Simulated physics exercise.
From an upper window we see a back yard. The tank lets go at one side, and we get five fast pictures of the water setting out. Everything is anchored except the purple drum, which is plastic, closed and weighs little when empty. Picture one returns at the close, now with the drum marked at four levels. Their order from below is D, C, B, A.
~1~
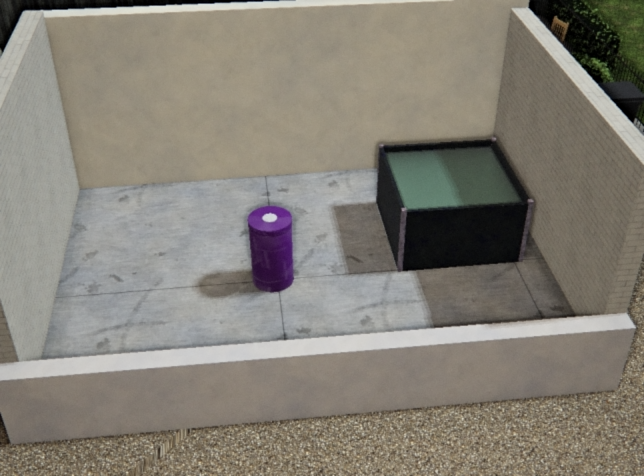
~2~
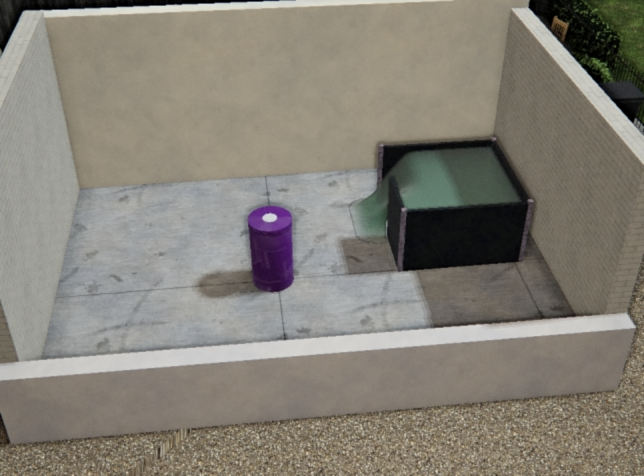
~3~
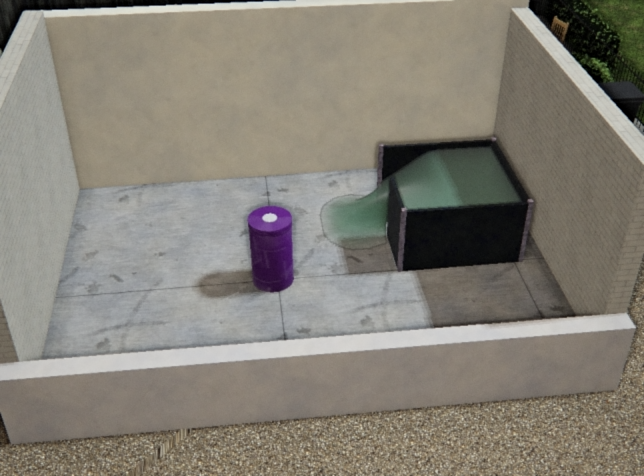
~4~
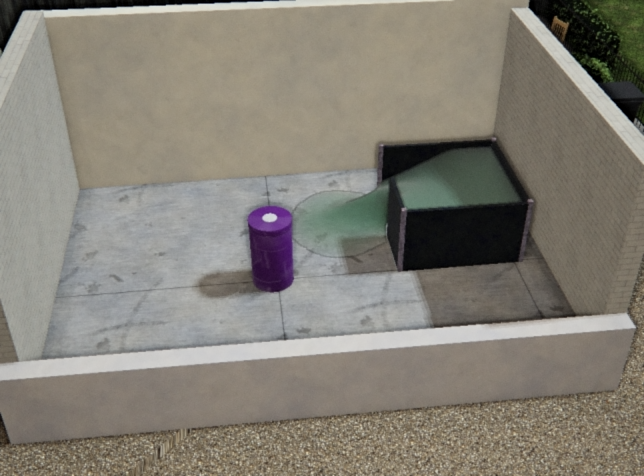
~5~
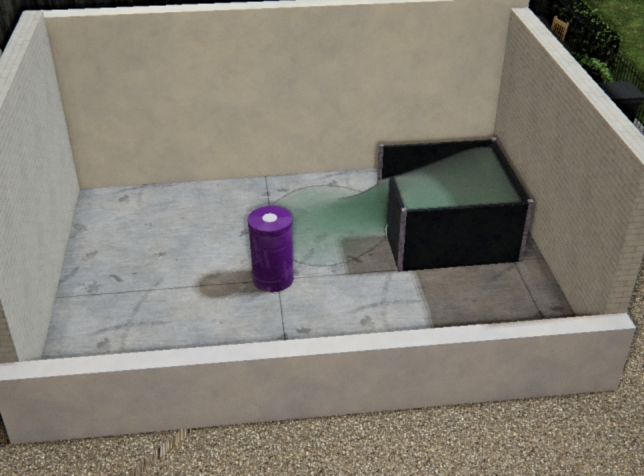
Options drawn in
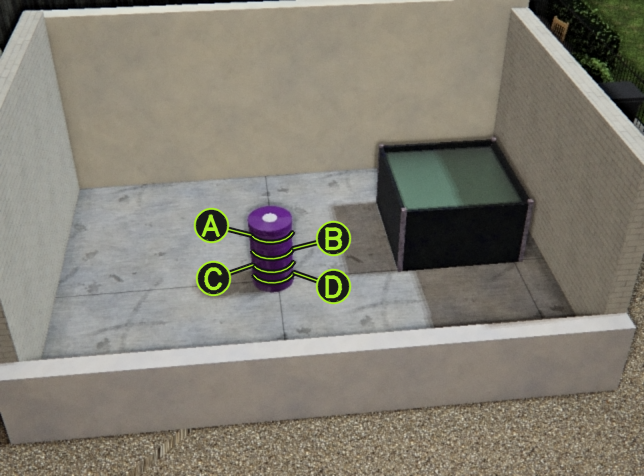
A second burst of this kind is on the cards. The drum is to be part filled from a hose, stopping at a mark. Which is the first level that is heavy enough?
Use level D.
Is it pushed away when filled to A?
No, not at all.
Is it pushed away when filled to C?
No, that is safe.
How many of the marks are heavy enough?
All of them.
On the marked copy, A at (273, 242); B at (273, 258); C at (274, 272); D at (274, 282); from the bottom up D, C, B, A.
Choosing A, it does not move.
Choosing B, it does not move.
Choosing C, it does not move.
Choosing D, it shifts by a finger or two and stays.
